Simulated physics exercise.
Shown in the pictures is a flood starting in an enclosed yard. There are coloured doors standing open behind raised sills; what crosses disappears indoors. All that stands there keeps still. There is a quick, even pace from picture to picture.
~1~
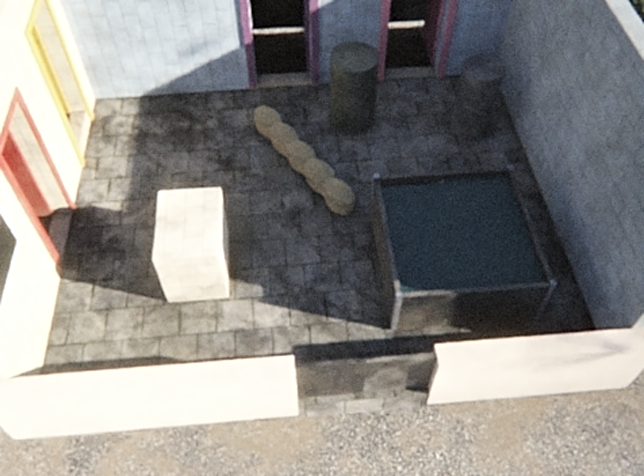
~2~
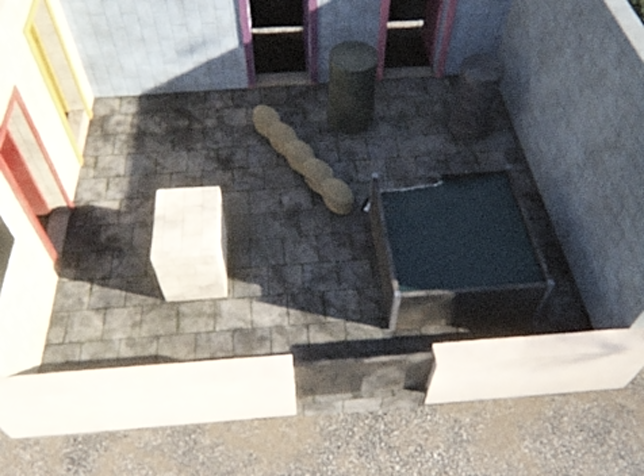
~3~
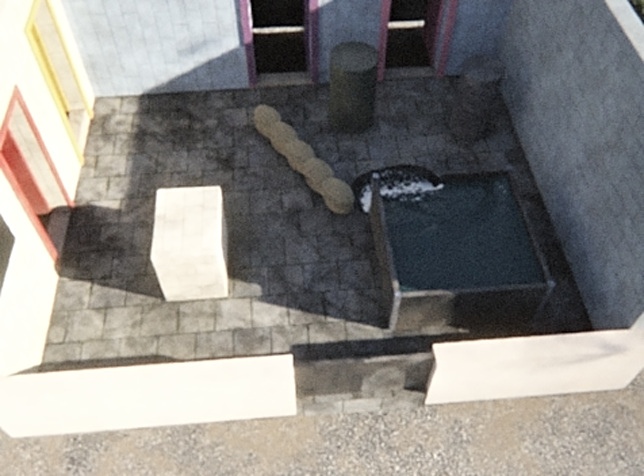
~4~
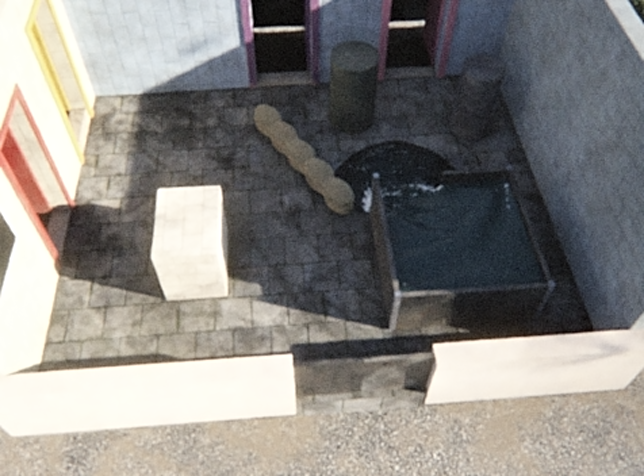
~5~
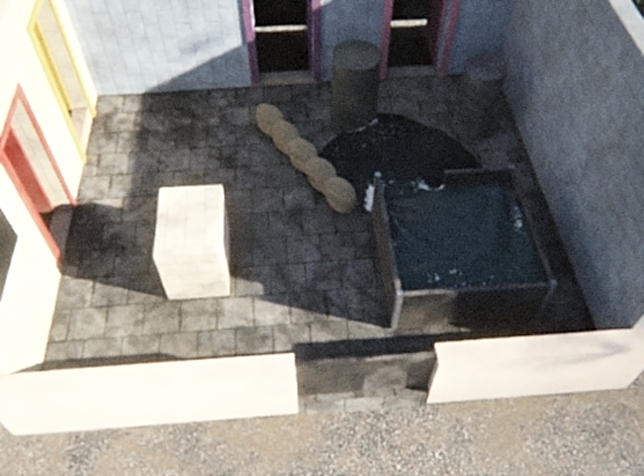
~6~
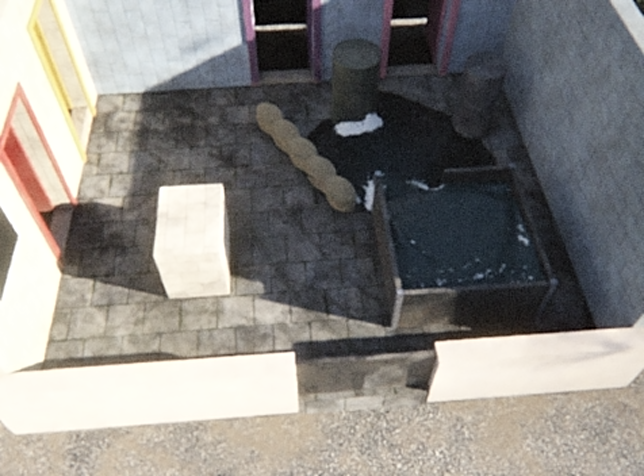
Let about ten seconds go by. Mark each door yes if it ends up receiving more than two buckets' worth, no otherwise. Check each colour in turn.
Pink door - yes, yellow door - no, purple door - yes, red door - no.
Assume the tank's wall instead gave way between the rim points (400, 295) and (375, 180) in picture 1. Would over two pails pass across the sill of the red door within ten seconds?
In that case, red overshoots.
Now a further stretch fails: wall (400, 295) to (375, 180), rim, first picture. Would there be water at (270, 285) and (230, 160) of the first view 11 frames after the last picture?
Taking them in turn, they come out soaked and soaked.
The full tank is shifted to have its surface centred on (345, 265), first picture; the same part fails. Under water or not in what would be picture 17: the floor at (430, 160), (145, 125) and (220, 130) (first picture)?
Points in order: Not reached; inundated; inundated.
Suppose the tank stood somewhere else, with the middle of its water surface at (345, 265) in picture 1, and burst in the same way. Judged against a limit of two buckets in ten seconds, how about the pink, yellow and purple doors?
I reckon the pink door doesn't reach the threshold, the yellow door surpasses the threshold and the purple door doesn't reach the threshold.
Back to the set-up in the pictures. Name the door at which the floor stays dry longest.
My answer: The red door.
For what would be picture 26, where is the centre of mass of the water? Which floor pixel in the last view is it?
I reckon somewhere around (396, 186).
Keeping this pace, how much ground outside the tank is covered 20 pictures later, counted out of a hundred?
Roughly 35 percent, I reckon.
A moment on, water covers 20 % of the floor; the pink door over two buckets in, the yellow door not reached, the purple door wet at the sill, nothing in, the red door not reached.
Next, water covers 30 % of the floor; the pink door far over two buckets in, the yellow door not reached, the purple door over two buckets in, the red door not reached.
Then, water covers 35 % of the floor; the pink door far over two buckets in, the yellow door wet at the sill, nothing in, the purple door far over two buckets in, the red door not reached.
Later, water covers 50 % of the floor; the pink door far over two buckets in, the yellow door wet at the sill, nothing in, the purple door far over two buckets in, the red door wet at the sill, nothing in.
In the end, water covers 70 % of the floor; the pink door far over two buckets in, the yellow door wet at the sill, nothing in, the purple door far over two buckets in, the red door wet at the sill, nothing in.
